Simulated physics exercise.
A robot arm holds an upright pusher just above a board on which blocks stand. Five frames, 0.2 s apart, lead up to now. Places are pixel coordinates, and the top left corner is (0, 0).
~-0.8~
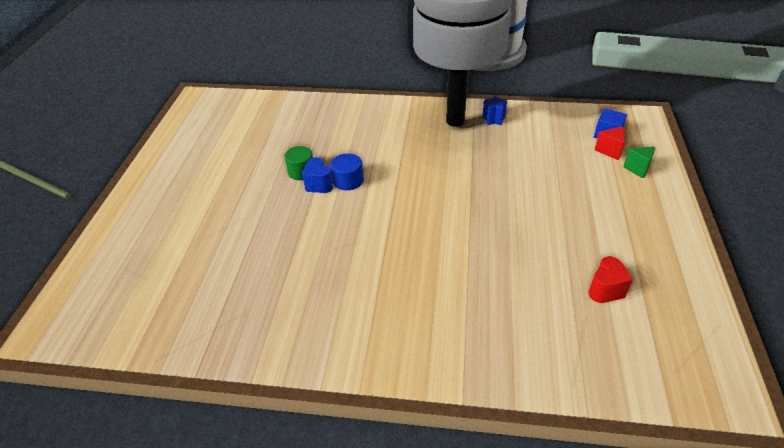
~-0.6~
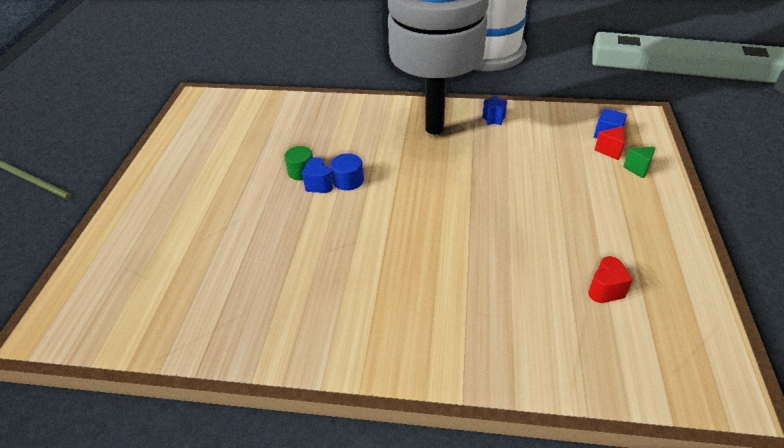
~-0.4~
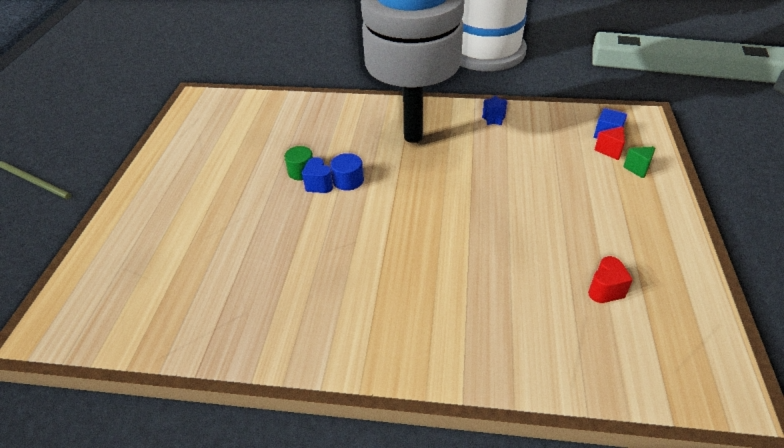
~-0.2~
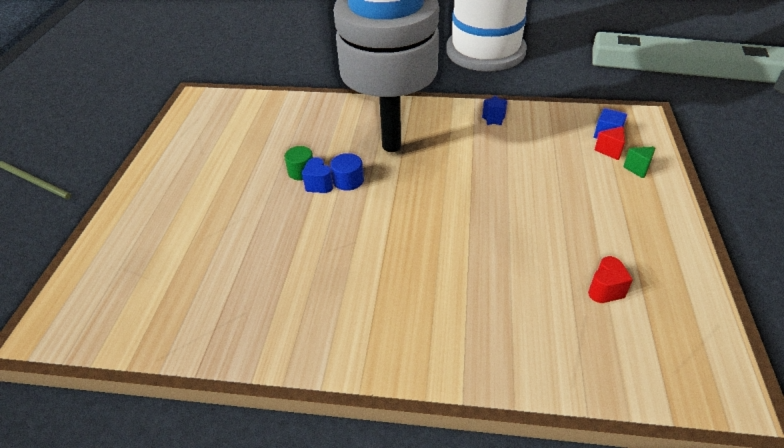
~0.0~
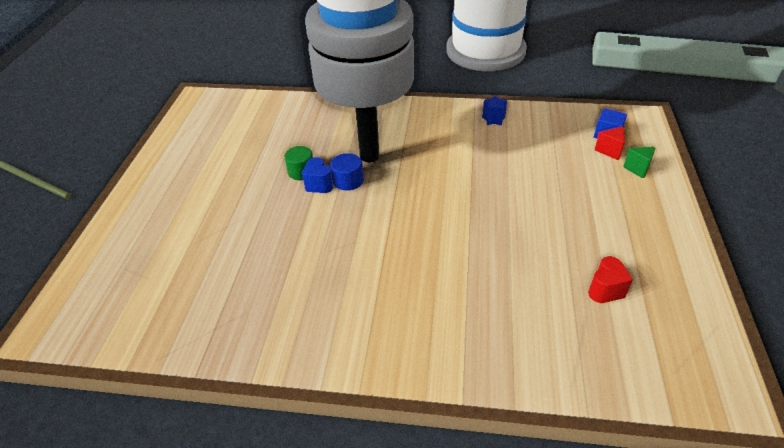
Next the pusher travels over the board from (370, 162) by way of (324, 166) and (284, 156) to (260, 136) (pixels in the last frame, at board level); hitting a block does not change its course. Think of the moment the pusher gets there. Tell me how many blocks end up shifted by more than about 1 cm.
Total: One.
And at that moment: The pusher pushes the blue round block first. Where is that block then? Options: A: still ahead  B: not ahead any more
Choice B: Not ahead any more.
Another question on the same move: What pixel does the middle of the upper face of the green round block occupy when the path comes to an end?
I'd say the green round block ends with its top centre at (275, 156).
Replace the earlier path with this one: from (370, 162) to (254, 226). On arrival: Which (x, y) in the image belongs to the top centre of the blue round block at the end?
Expect it around (320, 192).
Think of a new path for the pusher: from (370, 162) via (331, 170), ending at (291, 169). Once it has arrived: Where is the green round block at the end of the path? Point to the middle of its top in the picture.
Located at (263, 156).
The first path, step by step. One third of the way, pusher (322, 160); blue round block (343, 164).
Two thirds of the way, pusher (282, 150); green round block (275, 156); blue round block (343, 164).
At the end, pusher (259, 131); green round block (275, 156); blue heart-shaped block still; blue round block (343, 164).
